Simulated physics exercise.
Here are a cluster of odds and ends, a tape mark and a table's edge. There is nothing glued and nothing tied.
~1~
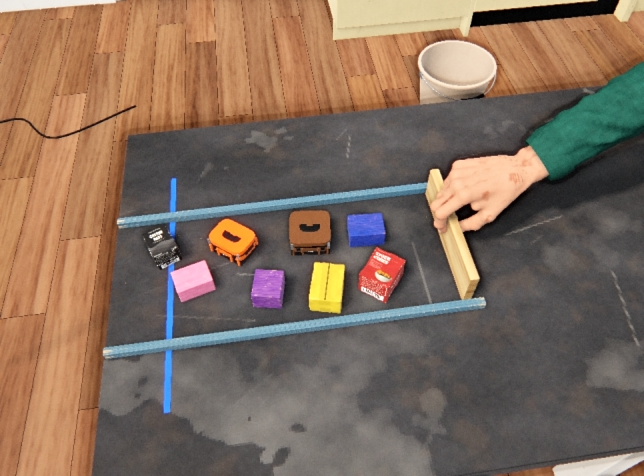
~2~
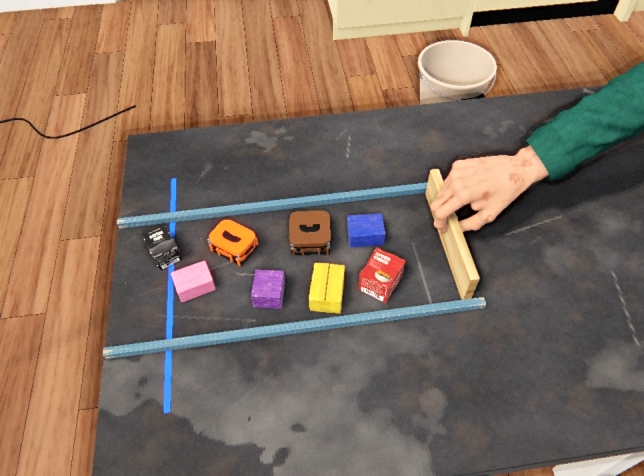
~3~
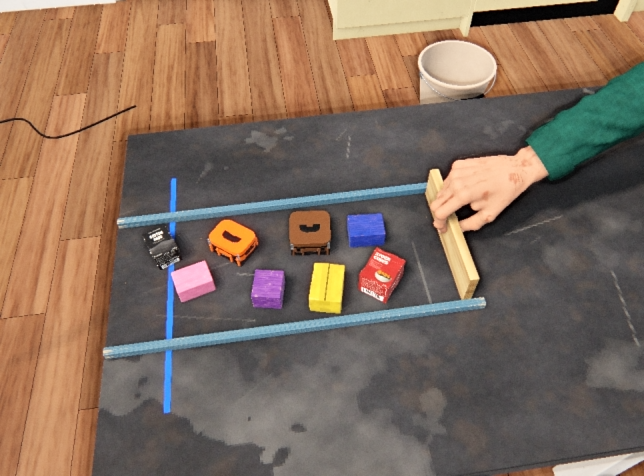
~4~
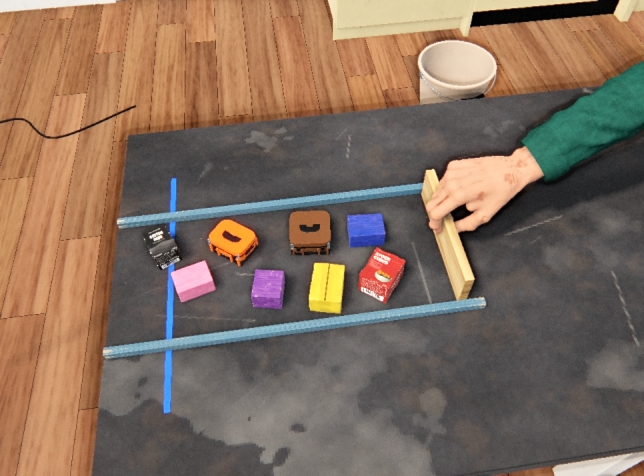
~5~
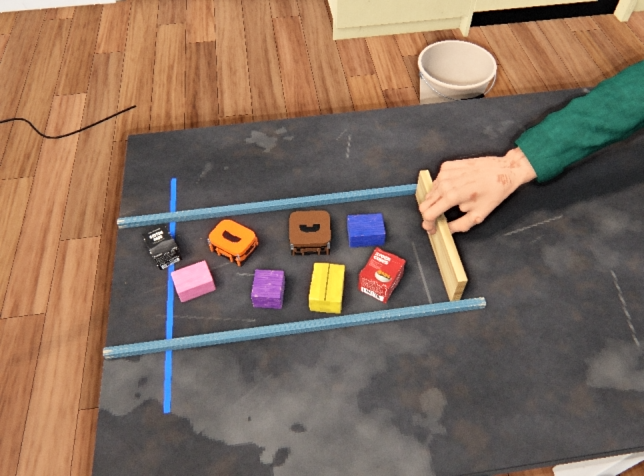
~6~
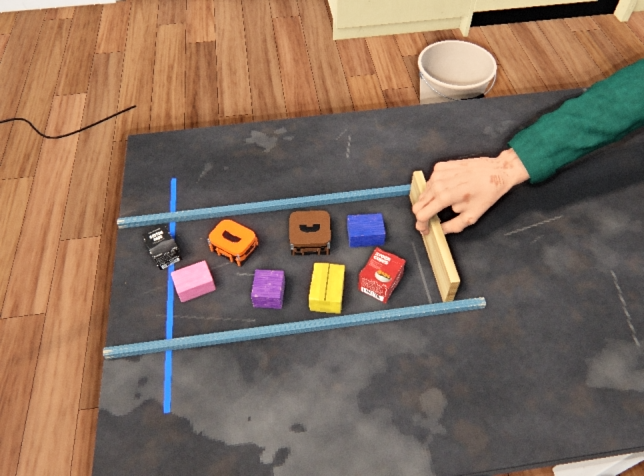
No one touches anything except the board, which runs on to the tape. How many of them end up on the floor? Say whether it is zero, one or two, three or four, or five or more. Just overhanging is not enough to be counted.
The loss over the edge is three or four.
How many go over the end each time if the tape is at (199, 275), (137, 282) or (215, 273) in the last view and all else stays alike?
Going through each try, you'd get 2, 6 and 1.
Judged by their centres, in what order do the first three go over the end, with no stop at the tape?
The black box goes first, followed by the orange case and then the pink block.
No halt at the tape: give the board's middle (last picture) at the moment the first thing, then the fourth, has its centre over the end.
It sits near (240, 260), and then near (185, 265).
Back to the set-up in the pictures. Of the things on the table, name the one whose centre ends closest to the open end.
I'd say the brown case.
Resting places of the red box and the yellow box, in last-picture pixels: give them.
They come to rest around (150, 317) and (117, 320).
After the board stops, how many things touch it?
Count recorded: 2.
Early on, none off yet; black box at rest near (162, 247); pink block at rest near (194, 281); orange case travelled a little near (221, 244).
Finally, the number that fall off is three or four; lost, purple block, orange case, pink block and black box.
